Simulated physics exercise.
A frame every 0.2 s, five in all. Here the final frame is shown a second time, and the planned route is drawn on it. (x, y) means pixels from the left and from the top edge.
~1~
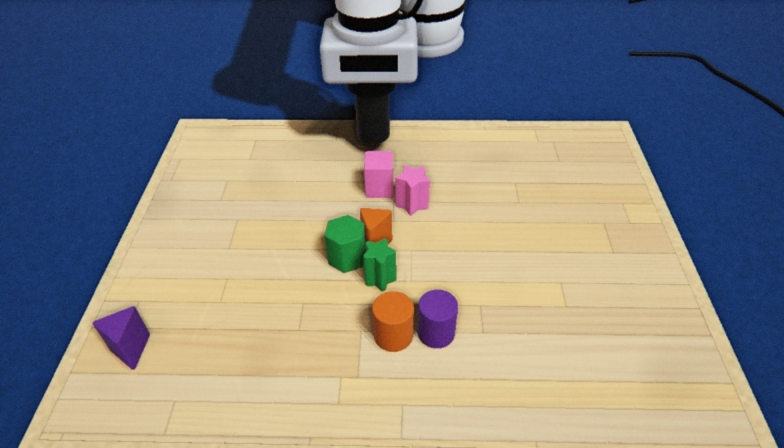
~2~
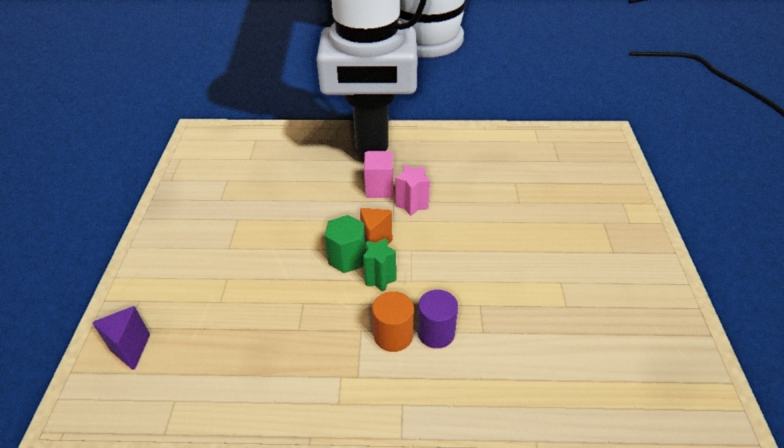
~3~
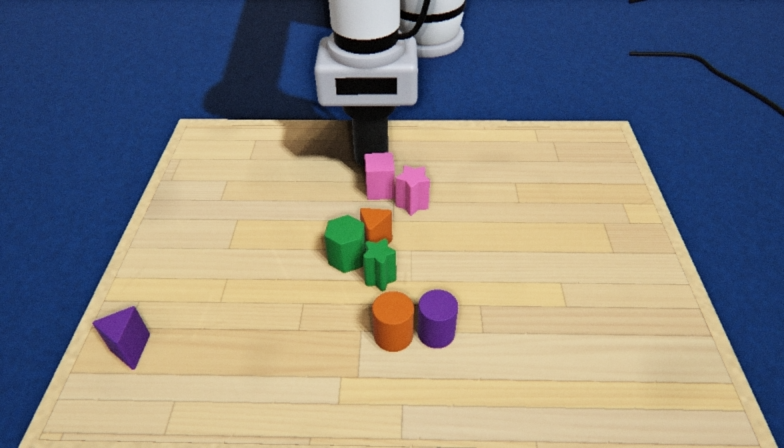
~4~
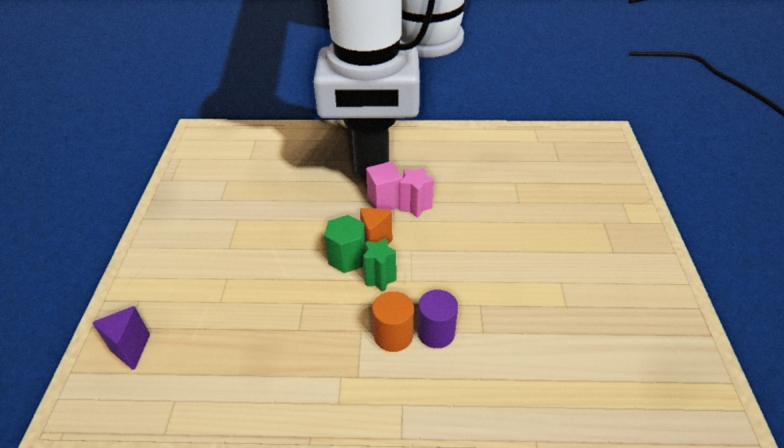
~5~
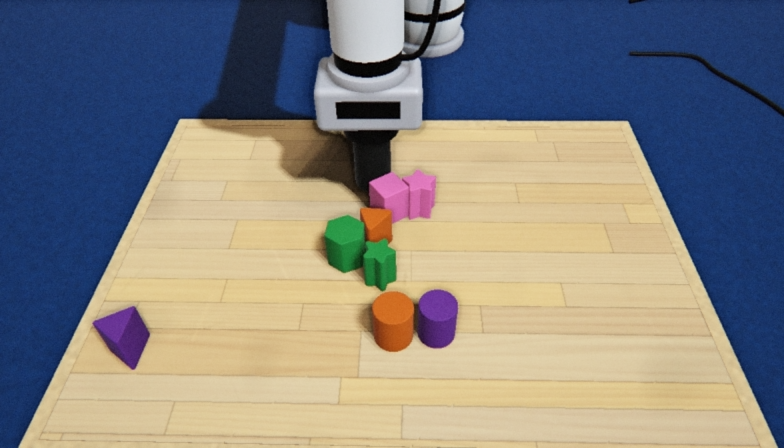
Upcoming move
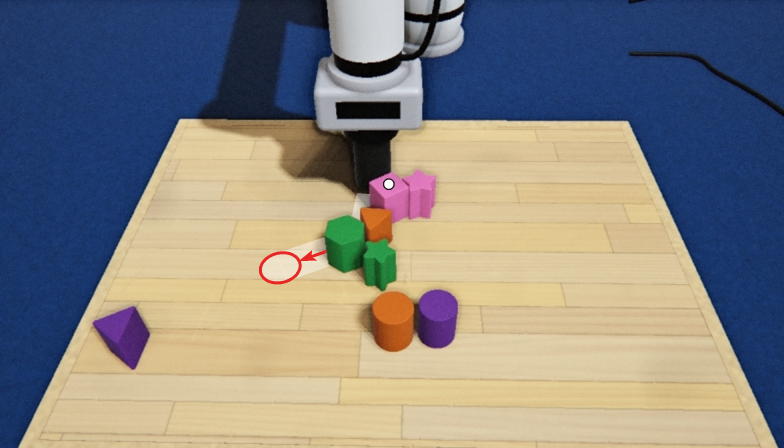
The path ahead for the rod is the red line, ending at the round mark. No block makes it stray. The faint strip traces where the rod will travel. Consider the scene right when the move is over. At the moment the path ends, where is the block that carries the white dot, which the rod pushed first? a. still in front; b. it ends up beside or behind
Letter b.
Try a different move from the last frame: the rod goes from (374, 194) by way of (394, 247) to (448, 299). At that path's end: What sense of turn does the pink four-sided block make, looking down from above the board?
Spins counterclockwise.
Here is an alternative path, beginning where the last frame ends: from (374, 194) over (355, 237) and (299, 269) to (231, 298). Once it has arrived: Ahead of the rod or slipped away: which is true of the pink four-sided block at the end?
It is no longer ahead.
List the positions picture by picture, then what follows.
The first picture shows rod tip at (374, 135); block tops, green six-sided block at (344, 229); orange triangular piece at (374, 216); green star-shaped block at (379, 250); pink four-sided block at (379, 160); pink star-shaped block at (413, 175).
The second picture shows rod at (372, 146); blocks unchanged.
The third picture shows rod at (372, 157); pink four-sided block at (379, 161).
The fourth picture shows rod at (372, 169); pink four-sided block at (384, 172); pink star-shaped block at (416, 177).
The fifth picture shows rod at (374, 181); green six-sided block at (344, 229); orange triangular piece at (374, 216); green star-shaped block at (379, 250); pink four-sided block at (389, 184); pink star-shaped block at (419, 180).
Path on the board, from (374, 194) through (367, 227) and (329, 250) to (280, 267); the dot is on the pink four-sided block.
What follows on the original path. One third of the way, rod at (366, 215); orange triangular piece at (377, 222); pink four-sided block at (399, 205), turned 35° anticlockwise.
Two thirds of the way, rod at (327, 237); green six-sided block at (324, 251), turned 55° anticlockwise; orange triangular piece at (373, 228), turned 40° anticlockwise; pink four-sided block at (399, 205), turned 35° anticlockwise.
At the end, rod at (277, 254); green six-sided block at (322, 254), turned 60° anticlockwise; orange triangular piece at (373, 228), turned 40° anticlockwise; green star-shaped block in place; pink four-sided block at (399, 205), turned 35° anticlockwise; pink star-shaped block in place.
